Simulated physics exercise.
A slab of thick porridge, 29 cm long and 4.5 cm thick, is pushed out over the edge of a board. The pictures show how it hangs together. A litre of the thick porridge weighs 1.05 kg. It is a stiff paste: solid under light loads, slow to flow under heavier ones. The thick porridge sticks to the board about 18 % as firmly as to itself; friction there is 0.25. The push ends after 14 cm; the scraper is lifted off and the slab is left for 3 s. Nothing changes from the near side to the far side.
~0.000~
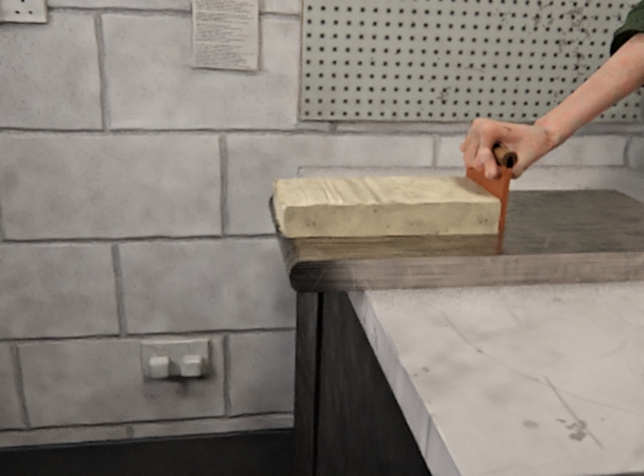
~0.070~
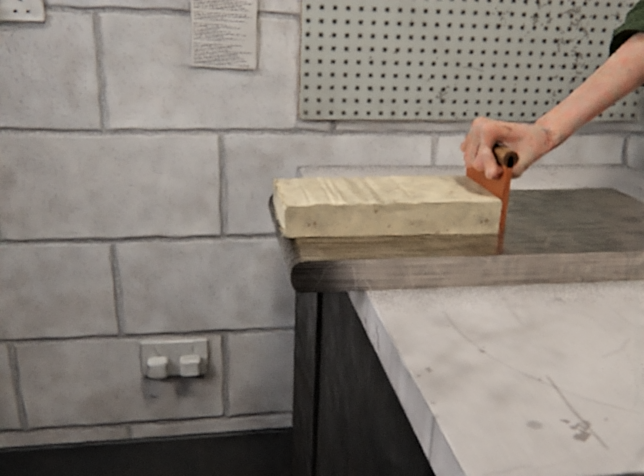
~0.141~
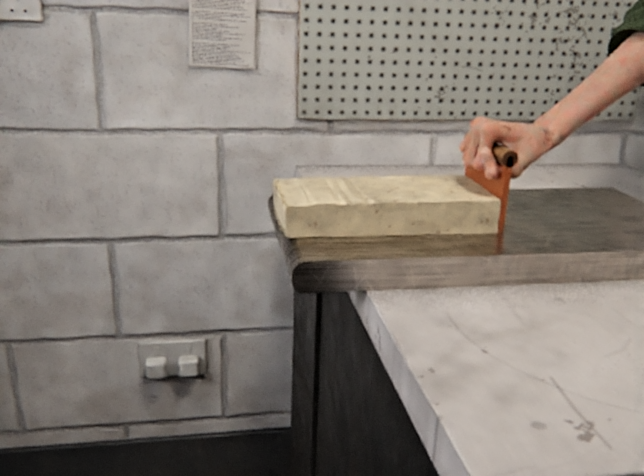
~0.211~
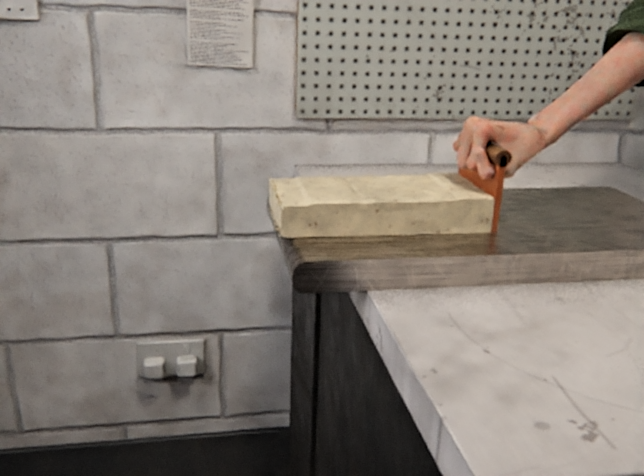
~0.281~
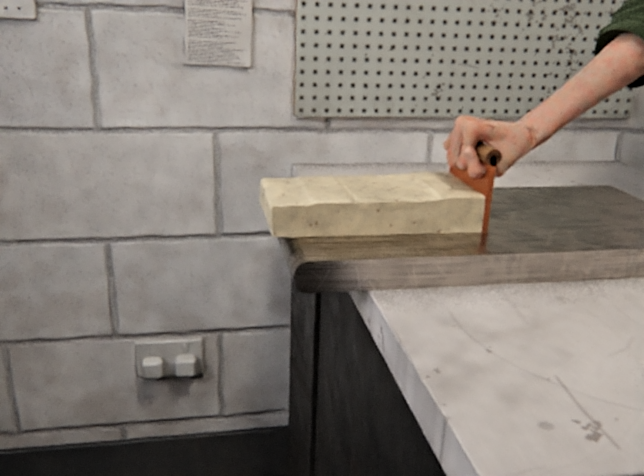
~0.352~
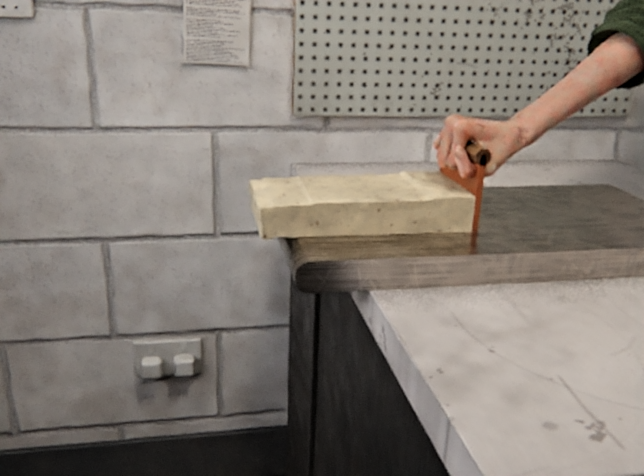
A pale thick slab slides left past the board's edge, pushed by a hand-held orange scraper.
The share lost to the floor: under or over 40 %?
The share lost to the floor is under 40 %.
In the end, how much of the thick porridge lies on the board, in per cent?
About 55 % on the board.
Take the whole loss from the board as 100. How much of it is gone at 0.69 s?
Some 80 per cent.
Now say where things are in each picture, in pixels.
The first picture shows foot of the scraper at (498, 234), not yet moved; front end of the thick porridge at (284, 214).
The second picture shows foot of the scraper at (498, 233), not yet moved; front end of the thick porridge at (284, 214).
The third picture shows foot of the scraper at (498, 233), not yet moved; front end of the thick porridge at (285, 215).
The fourth picture shows foot of the scraper at (491, 233), moved 1.1 cm; front end of the thick porridge at (281, 207), 2 % of it past the edge, in one piece.
The fifth picture shows foot of the scraper at (482, 232), moved 2.5 cm; front end of the thick porridge at (271, 213), 6 % of it past the edge, in one piece.
The sixth picture shows foot of the scraper at (472, 232), moved 4.0 cm; front end of the thick porridge at (259, 211), 11 % of it past the edge, in one piece.
By 0.69 s, 62 % lies on the board and 0 % has fallen.
By 1.09 s, 53 % lies on the board and 31 % has fallen.
By 1.49 s, 53 % lies on the board and 31 % has fallen.
By 1.89 s, 53 % lies on the board and 31 % has fallen.
By 3.89 s, at the end, 53 % lies on the board and 31 % has fallen.
